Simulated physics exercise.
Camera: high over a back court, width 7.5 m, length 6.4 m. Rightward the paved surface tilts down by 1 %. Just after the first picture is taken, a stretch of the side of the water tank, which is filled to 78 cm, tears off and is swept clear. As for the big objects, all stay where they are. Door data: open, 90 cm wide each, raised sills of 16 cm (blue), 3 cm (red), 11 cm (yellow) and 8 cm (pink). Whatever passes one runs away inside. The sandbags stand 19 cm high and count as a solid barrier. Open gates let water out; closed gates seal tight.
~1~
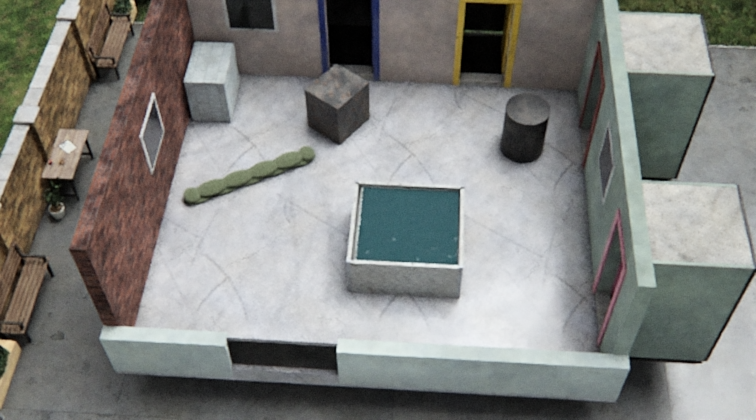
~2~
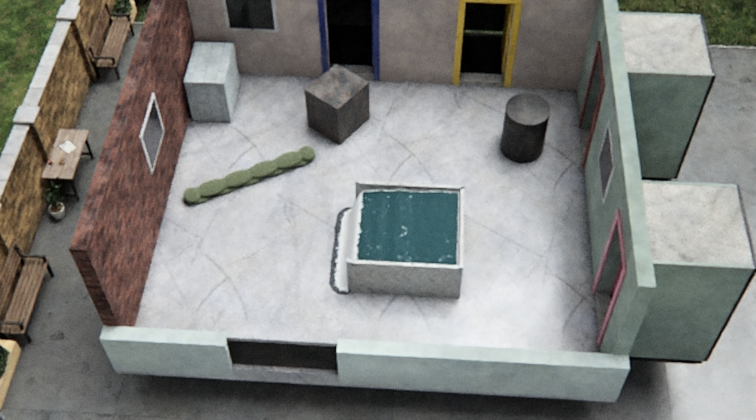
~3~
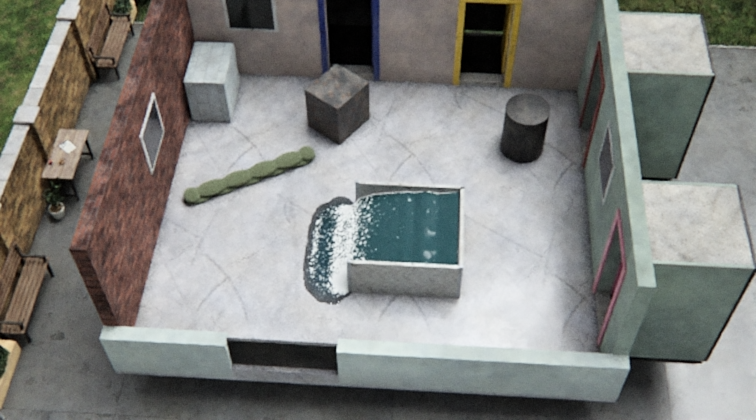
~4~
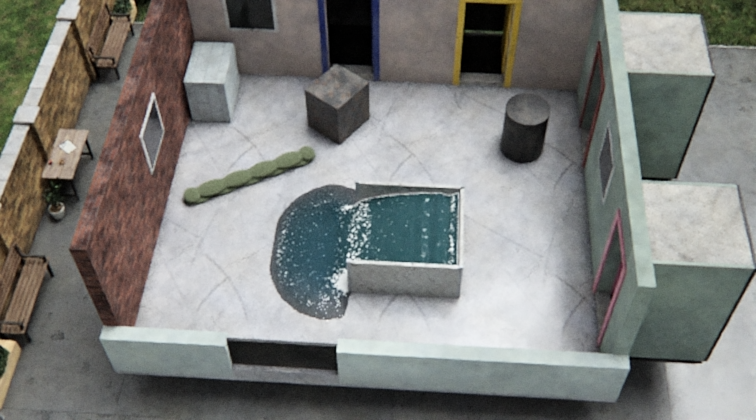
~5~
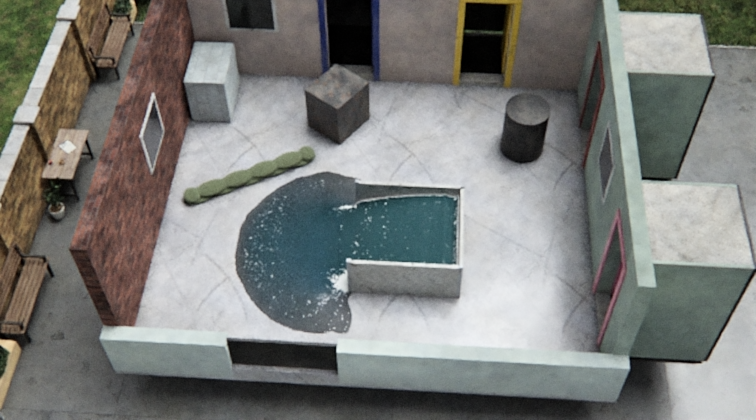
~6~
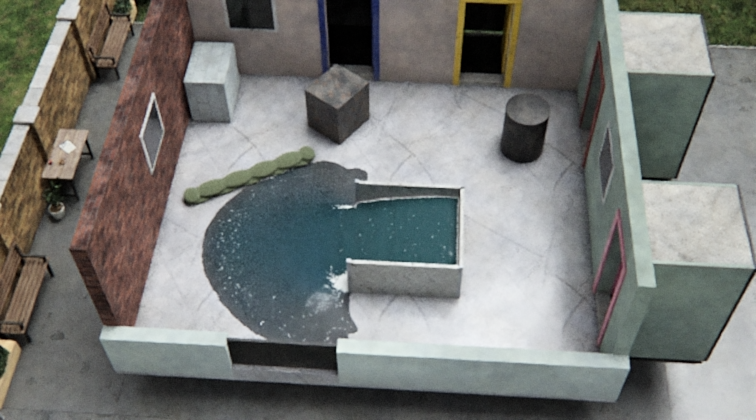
The clip shows a walled courtyard from above, where the left side of a square water tank opens and water pours out, foaming at first, then spreads leftward in a widening rounded pool that reaches the green sandbags.
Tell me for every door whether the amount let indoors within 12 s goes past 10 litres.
At the end, at the blue door the inflow will be within bounds; at the red door the inflow will be out of bounds; at the yellow door the inflow will be within bounds; at the pink door the inflow will be out of bounds.
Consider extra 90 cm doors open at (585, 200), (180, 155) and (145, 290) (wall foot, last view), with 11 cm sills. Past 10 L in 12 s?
Door 1: Lower; door 2: Lower; door 3: Higher.
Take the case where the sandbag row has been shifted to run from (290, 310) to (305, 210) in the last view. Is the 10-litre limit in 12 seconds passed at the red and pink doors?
Checking the limit, red is too much, pink is fine.
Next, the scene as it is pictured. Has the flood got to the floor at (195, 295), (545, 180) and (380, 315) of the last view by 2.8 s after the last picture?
Going in order, covered, then clear, then clear.
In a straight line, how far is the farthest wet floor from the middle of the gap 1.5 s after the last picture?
About 4.6 m out.
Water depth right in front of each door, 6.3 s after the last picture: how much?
Blue 4 cm, red 0 cm, yellow 2 cm, pink 15 cm.
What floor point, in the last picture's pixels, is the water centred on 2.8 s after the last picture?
Centre: Roughly (255, 256) px.
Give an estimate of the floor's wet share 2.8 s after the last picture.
Covered: Roughly 40 %.
Then, 0.7 s after the last picture water covers 30 % of the floor and is deepest (40 cm) near (163, 224); blue door not reached, red door not reached, yellow door not reached, pink door not reached.
Then, 1.5 s after the last picture water covers 35 % of the floor and is deepest (42 cm) near (132, 339); blue door not reached, red door not reached, yellow door not reached, pink door not reached.
Then, 2.8 s after the last picture water covers 40 % of the floor and is deepest (26 cm) near (132, 339); blue door not reached, red door not reached, yellow door not reached, pink door not reached.
Then, 6.3 s after the last picture water covers 80 % of the floor and is deepest (18 cm) near (593, 377); blue door 4 cm at the sill, 0 L in, red door not reached, yellow door 2 cm at the sill, 0 L in, pink door 15 cm at the sill, 25 L in.
Then, 11.3 s after the last picture water covers 95 % of the floor and is deepest (12 cm) near (573, 126); blue door 3 cm at the sill, 0 L in, red door 10 cm at the sill, 51 L in, yellow door 9 cm at the sill, 0 L in, pink door 9 cm at the sill, 73 L in.
